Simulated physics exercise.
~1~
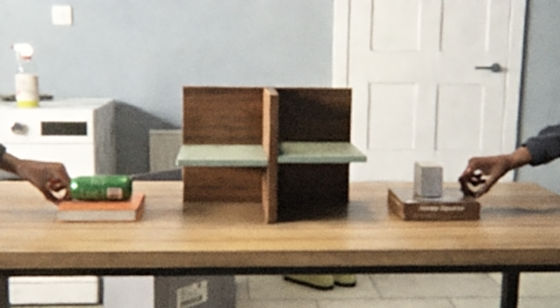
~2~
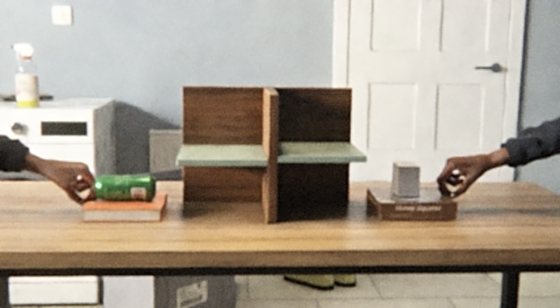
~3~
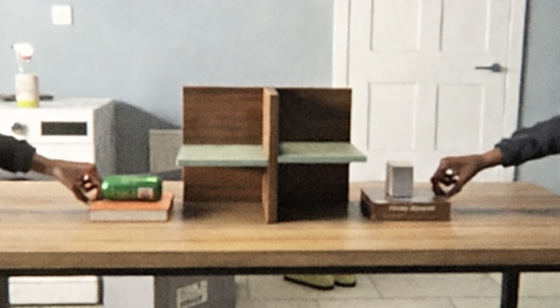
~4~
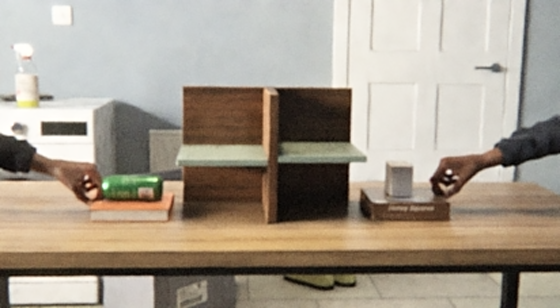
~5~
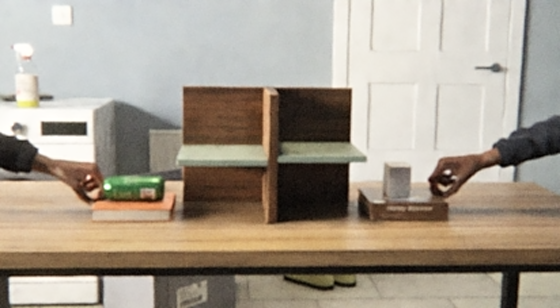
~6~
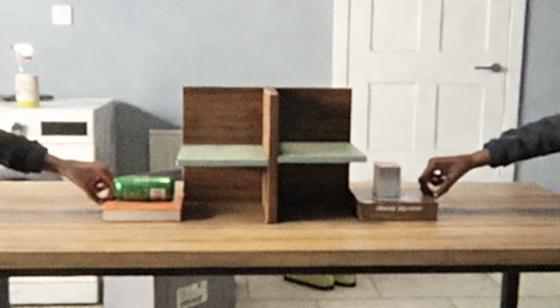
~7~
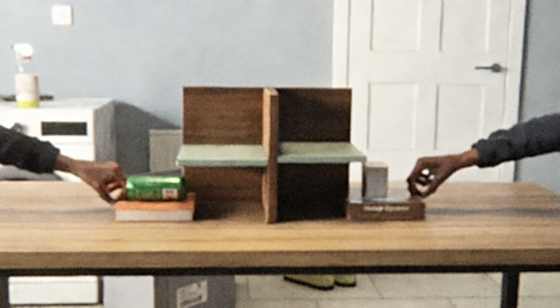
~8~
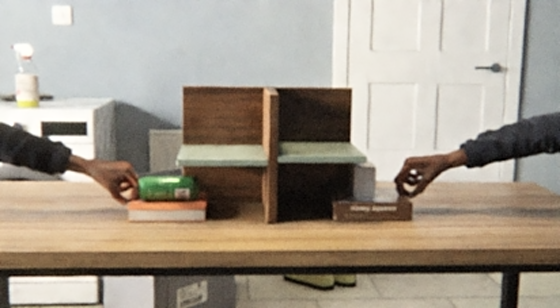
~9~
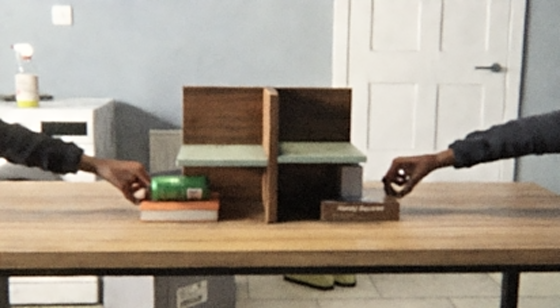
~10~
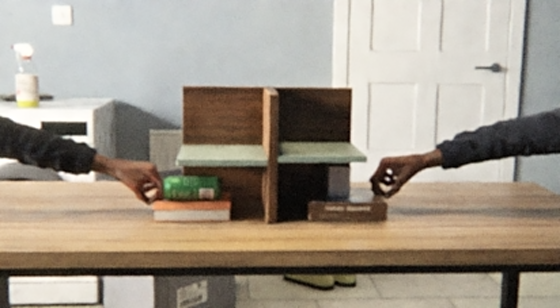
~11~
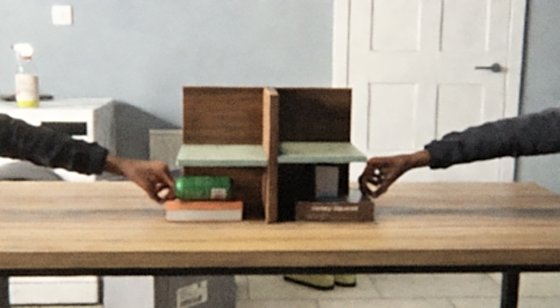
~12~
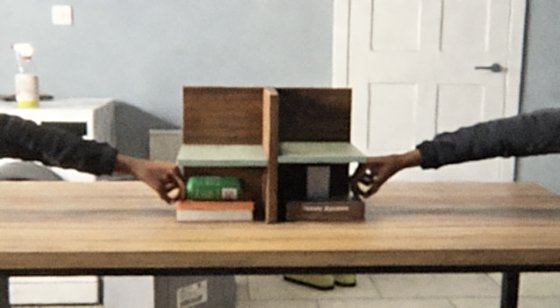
A dark wooden rack with a pale green shelf on each side of its upright divider stands in the middle of a wooden table, seen from the front in a room with a white door. At the left, a hand holds a green can lying on an orange book; at the right, another hand holds a pale grey block standing on a brown box. Both hands push their loads inward, pause briefly, then continue steadily toward the rack. The can and block ride along and pass beneath the shelves untouched, ending under them on either side of the divider.
